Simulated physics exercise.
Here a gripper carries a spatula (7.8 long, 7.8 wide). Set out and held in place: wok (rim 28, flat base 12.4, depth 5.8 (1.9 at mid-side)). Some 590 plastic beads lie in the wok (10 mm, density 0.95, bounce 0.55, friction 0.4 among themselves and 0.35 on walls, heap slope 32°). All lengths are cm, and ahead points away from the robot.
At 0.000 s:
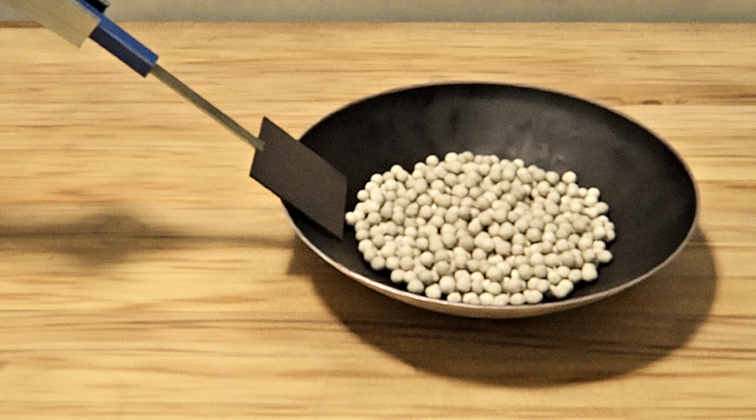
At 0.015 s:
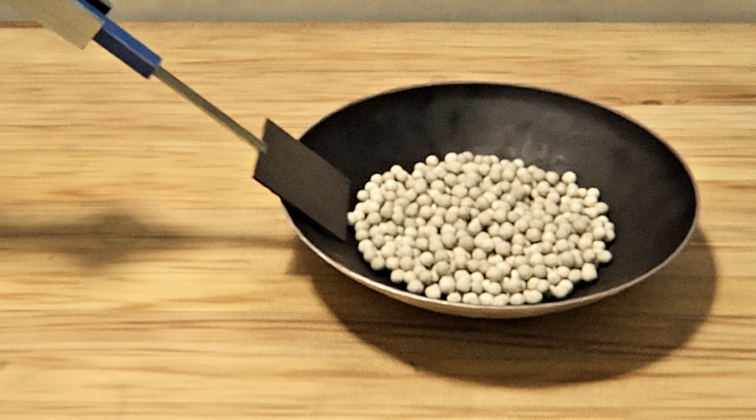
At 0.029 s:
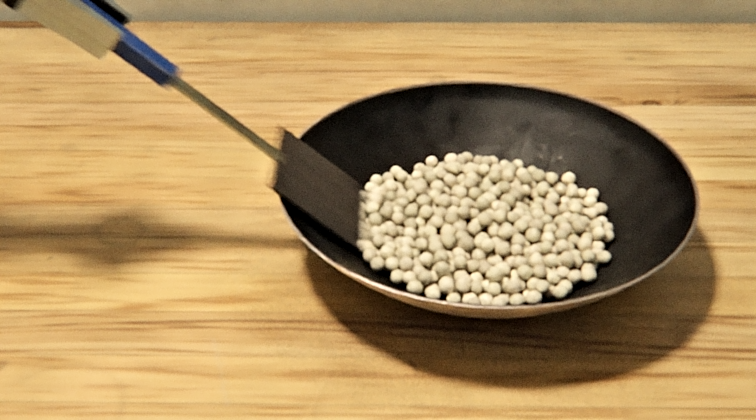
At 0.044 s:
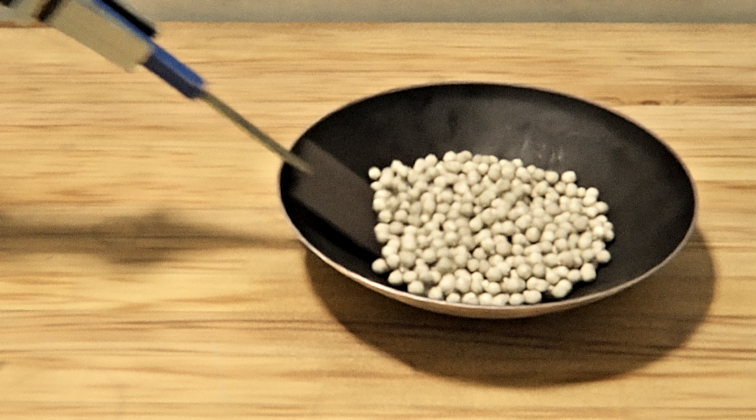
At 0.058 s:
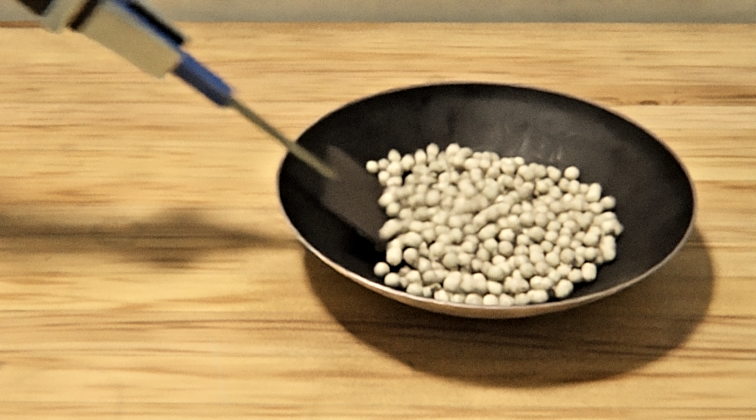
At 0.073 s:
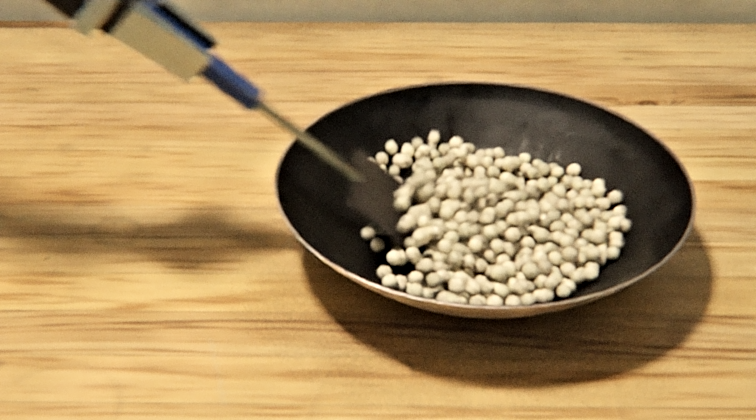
A black wok holding a heap of small whitish beads sits right of centre on a light, grained wooden surface, seen from above at an angle by a still camera. A gripper at upper left holds a dark spatula with a blue section on its handle at the wok's left rim. After barely moving, the spatula slides down and rightward into the beads, pushing them rightward and bunching them up.
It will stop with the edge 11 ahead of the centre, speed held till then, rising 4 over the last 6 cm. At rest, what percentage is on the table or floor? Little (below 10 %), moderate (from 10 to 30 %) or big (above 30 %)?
Share on the table or floor: Big (above 30 %).
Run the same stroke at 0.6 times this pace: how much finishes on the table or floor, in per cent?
Some 30 per cent.
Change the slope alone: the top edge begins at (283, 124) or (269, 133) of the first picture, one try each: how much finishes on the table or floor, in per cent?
Some 40 and 40 per cent.
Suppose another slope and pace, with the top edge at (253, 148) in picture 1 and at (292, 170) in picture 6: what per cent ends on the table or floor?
About 20 per cent.
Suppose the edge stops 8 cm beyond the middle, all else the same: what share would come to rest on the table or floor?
In that case some 20 per cent.
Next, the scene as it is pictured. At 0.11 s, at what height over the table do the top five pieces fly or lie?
Some 6 cm.
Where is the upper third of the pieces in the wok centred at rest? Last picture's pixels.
At about (552, 221).
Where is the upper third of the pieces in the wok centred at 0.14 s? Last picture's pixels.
At about (564, 197).
After 0.11 s, sloping 42°, highest piece 7 above the table; 592 in the wok.
After 0.14 s, sloping 42°, highest piece 8 above the table; 592 in the wok.
After 0.36 s, sloping 42°, highest piece 30 above the table; 372 in the wok, 64 on the table or floor, 156 on the blade or in flight.
After 1.41 s, sloping 42°, highest piece 4 above the table; 371 in the wok, 221 on the table or floor.
At rest, 371 in the wok, 221 on the table or floor. That is 37 % on the table or floor.
